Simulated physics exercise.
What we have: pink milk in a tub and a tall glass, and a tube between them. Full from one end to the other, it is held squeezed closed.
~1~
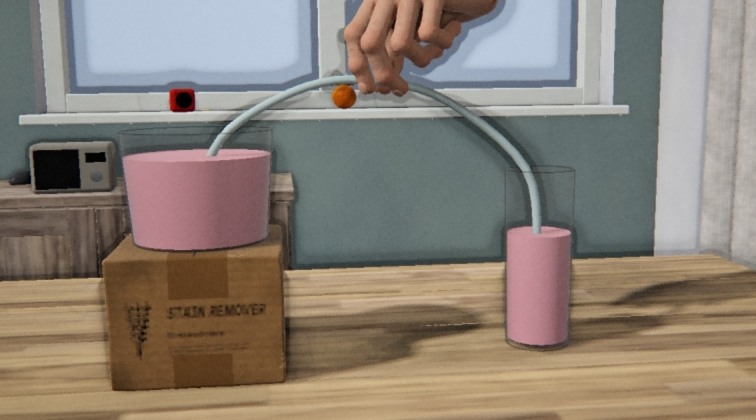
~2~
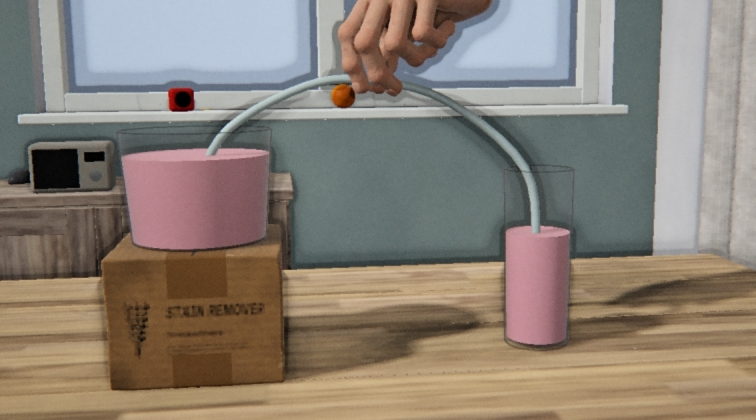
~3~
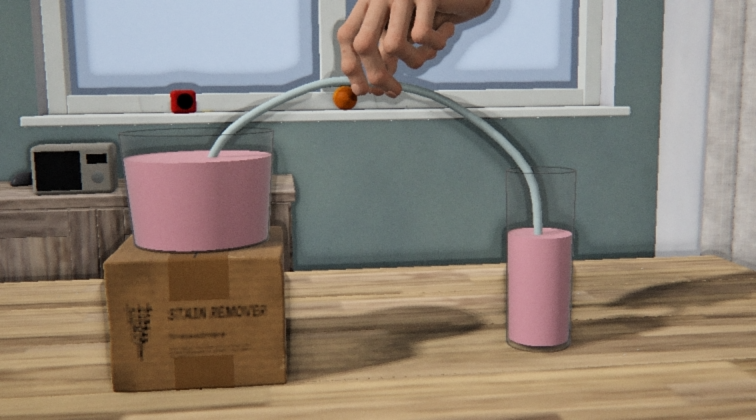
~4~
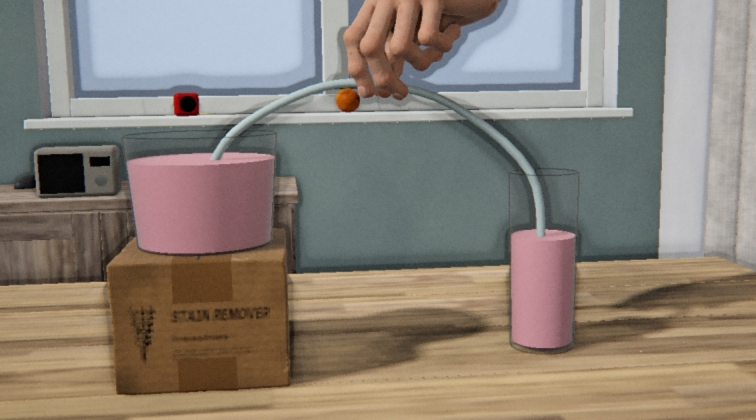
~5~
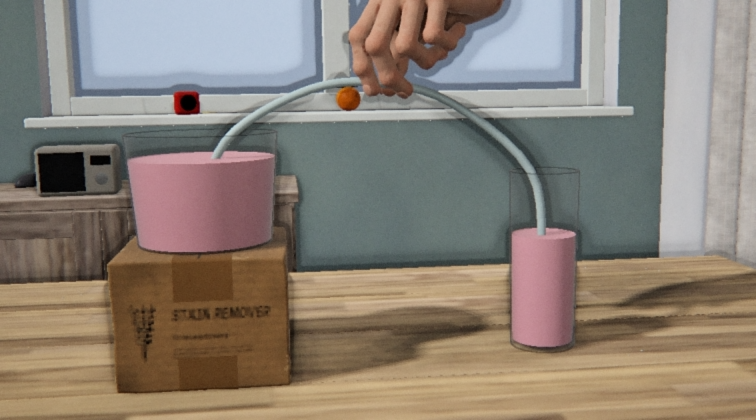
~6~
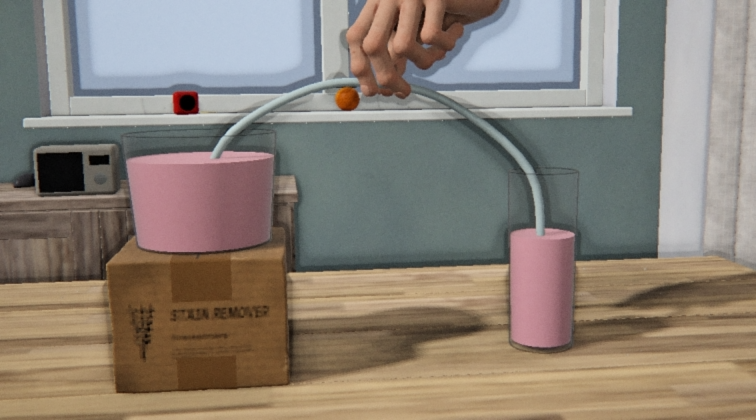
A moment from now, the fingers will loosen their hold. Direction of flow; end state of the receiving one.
It flows: Right. One that fills: Overflowing.
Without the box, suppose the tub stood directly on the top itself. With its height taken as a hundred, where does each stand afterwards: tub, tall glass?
They end up near 80 and 45 in a hundred of their heights, in that order.
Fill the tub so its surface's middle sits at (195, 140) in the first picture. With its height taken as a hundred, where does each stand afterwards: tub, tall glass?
The first ends near 55 per cent and the second near 100 per cent.
Shortly, the tub is about two thirds full; the tall glass is about three quarters full.
Then, the tub is about two thirds full; the tall glass is full to the brim; the lower one has lost some.
At the finish, the tub is about half full; the tall glass is full to the brim; the lower one has lost some; the two surfaces are level.
